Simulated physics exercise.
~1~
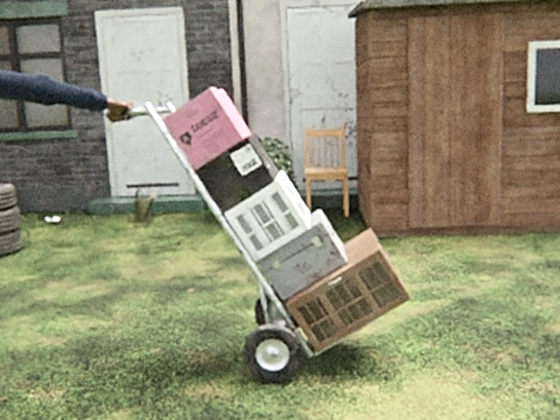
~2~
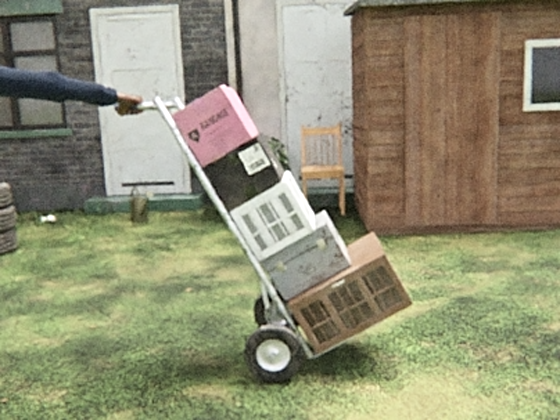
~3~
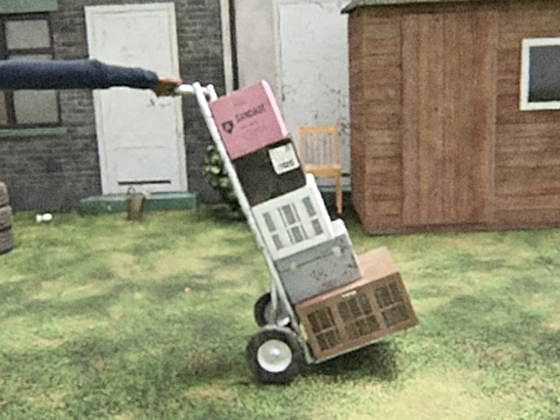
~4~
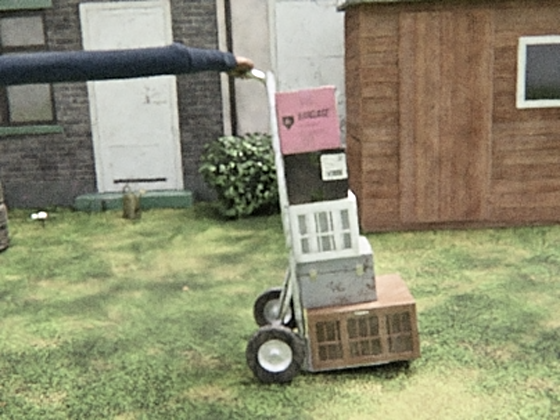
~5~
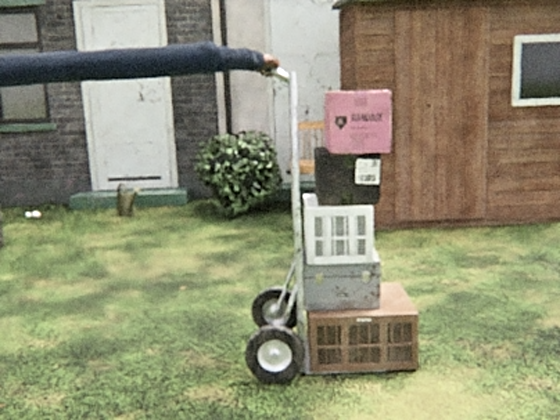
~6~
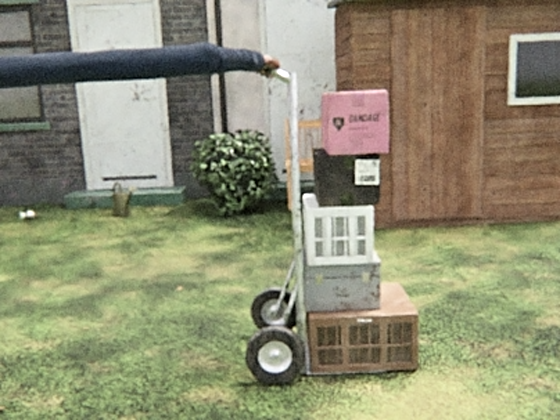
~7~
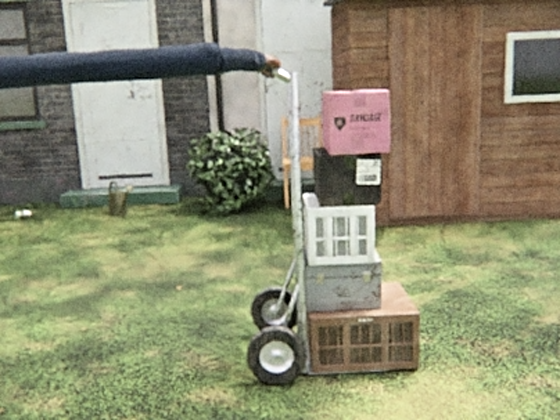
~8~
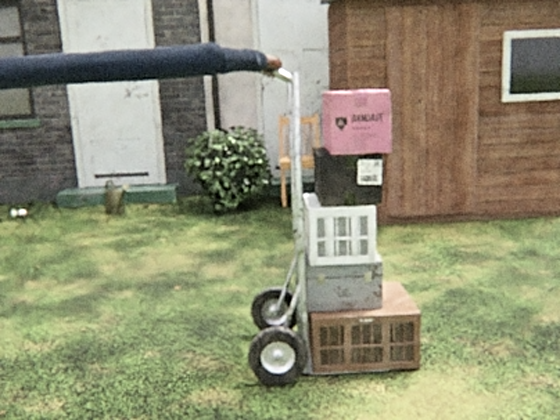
To begin with, an arm in a dark sleeve holds a hand truck tilted back to the left on a grassy yard, stacked with a brown crate, a grey toolbox, a white crate, a black parcel and a pink box. The hand lets the truck swing forward, slowly and then faster, until it stands upright with the bottom crate on the grass. As it stops, the pink box and black parcel slide a little to the right, away from the frame. Nothing topples. The stack settles and stays standing, its top two items offset, with the hand still on the handle.
